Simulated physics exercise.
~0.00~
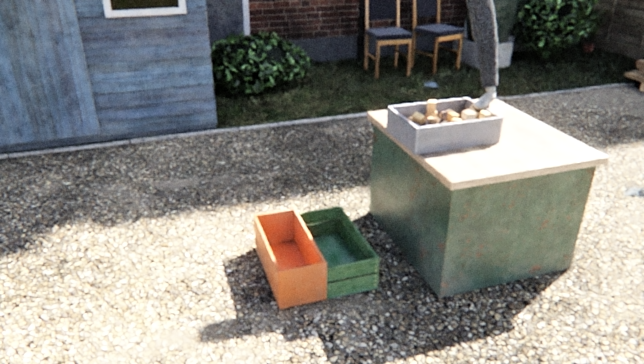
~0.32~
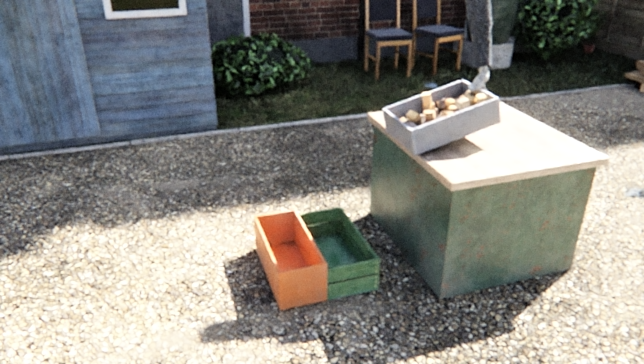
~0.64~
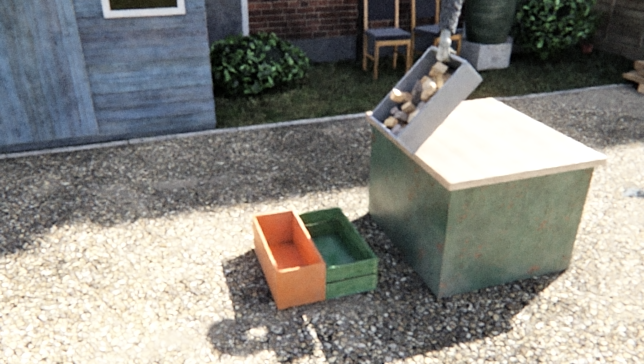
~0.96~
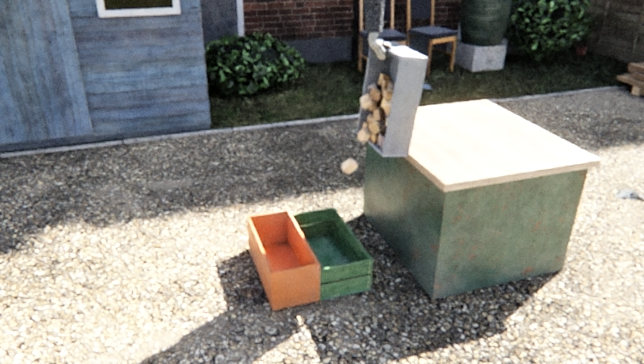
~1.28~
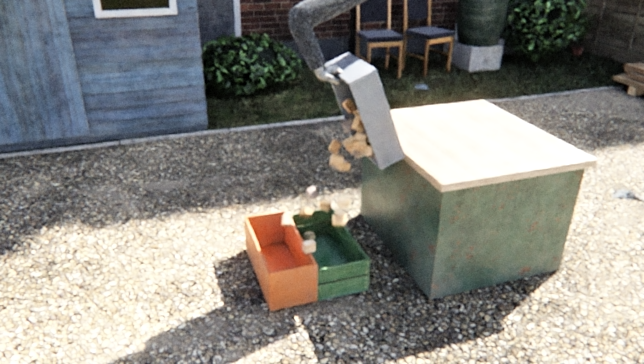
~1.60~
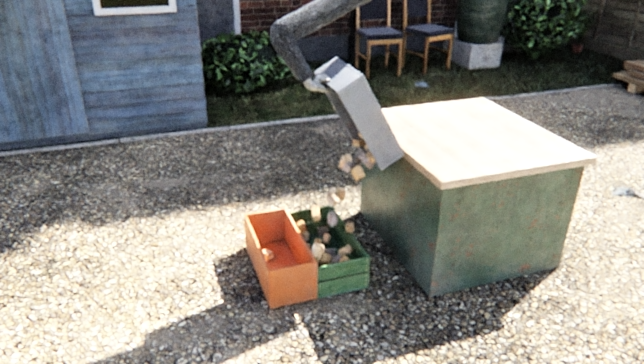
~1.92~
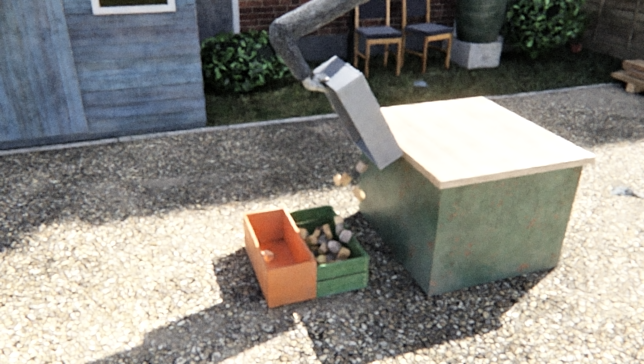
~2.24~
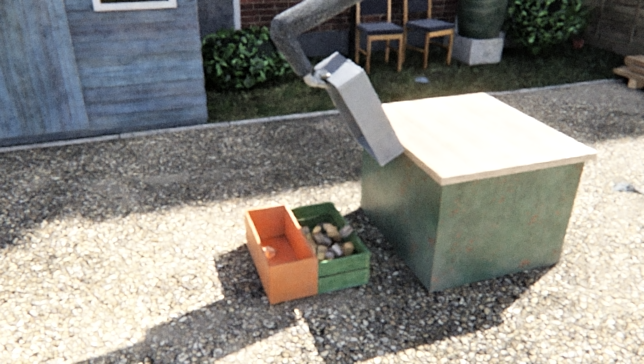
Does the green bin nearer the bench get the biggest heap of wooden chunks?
Yes, nearly all of the chunks end up heaped in the green bin beside the bench. The orange tote beyond it is left almost empty.
